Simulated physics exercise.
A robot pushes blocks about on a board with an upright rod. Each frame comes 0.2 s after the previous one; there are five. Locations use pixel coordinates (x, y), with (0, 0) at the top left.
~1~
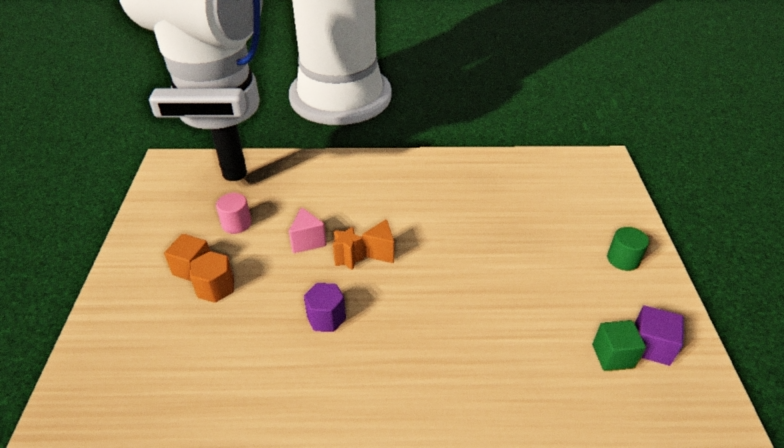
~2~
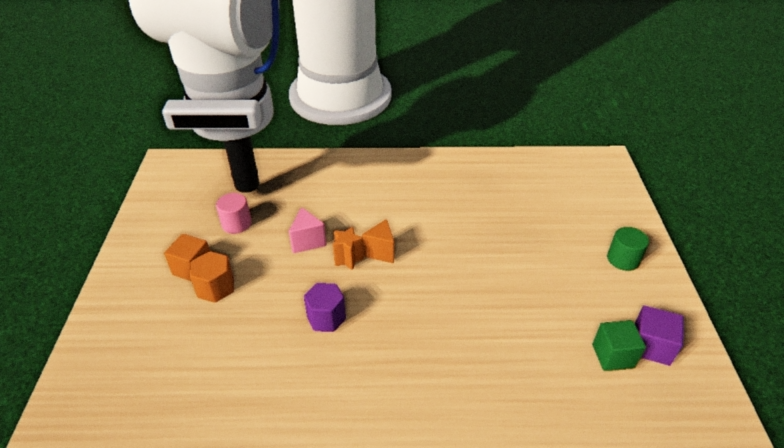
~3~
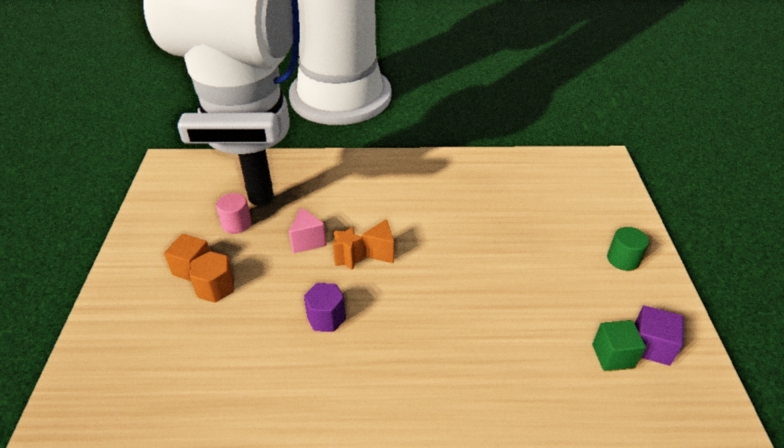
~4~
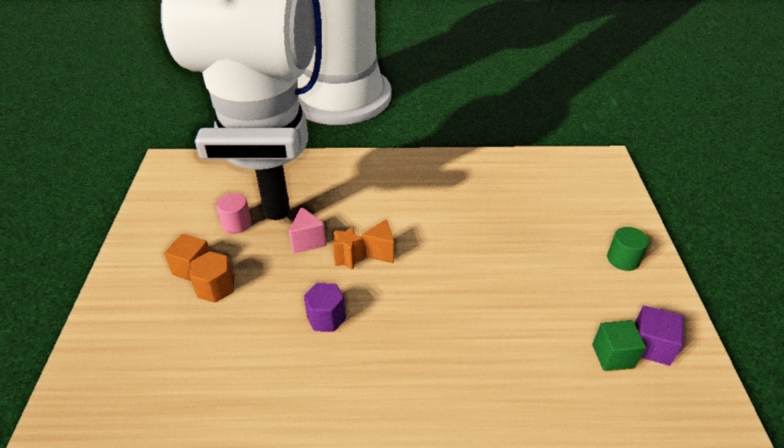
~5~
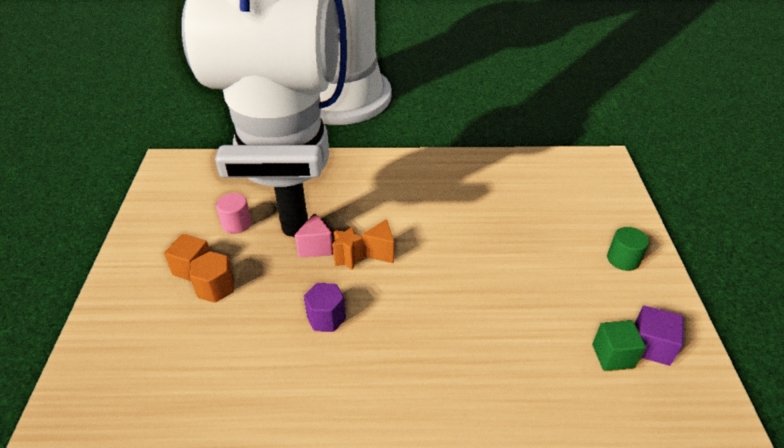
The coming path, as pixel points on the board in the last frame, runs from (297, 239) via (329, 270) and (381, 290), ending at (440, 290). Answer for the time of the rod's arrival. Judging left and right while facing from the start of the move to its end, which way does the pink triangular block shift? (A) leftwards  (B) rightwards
The one that fits is B, rightwards.
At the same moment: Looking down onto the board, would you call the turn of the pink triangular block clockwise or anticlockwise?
Watching from overhead, you'd notice the pink triangular block rotating clockwise.
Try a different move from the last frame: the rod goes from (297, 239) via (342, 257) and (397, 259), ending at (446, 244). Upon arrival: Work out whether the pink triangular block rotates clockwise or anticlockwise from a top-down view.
In a top view, it turns clockwise.
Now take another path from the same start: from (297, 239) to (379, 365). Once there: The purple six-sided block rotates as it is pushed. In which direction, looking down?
From above, the purple six-sided block will be seen to turn clockwise.
What follows on the original path. One third of the way, rod at (328, 260); pink triangular block at (349, 259); orange star block at (369, 245), turned 35° anticlockwise.
Two thirds of the way, rod at (382, 279); pink triangular block at (404, 280); orange star block at (397, 248), turned 110° anticlockwise; orange triangular block at (384, 229), turned 15° anticlockwise.
At the end, rod at (441, 280); pink circular block unmoved; pink triangular block at (436, 290), turned 60° clockwise; purple six-sided block unmoved; orange star block at (405, 248), turned 160° anticlockwise; orange triangular block at (384, 229), turned 15° anticlockwise.
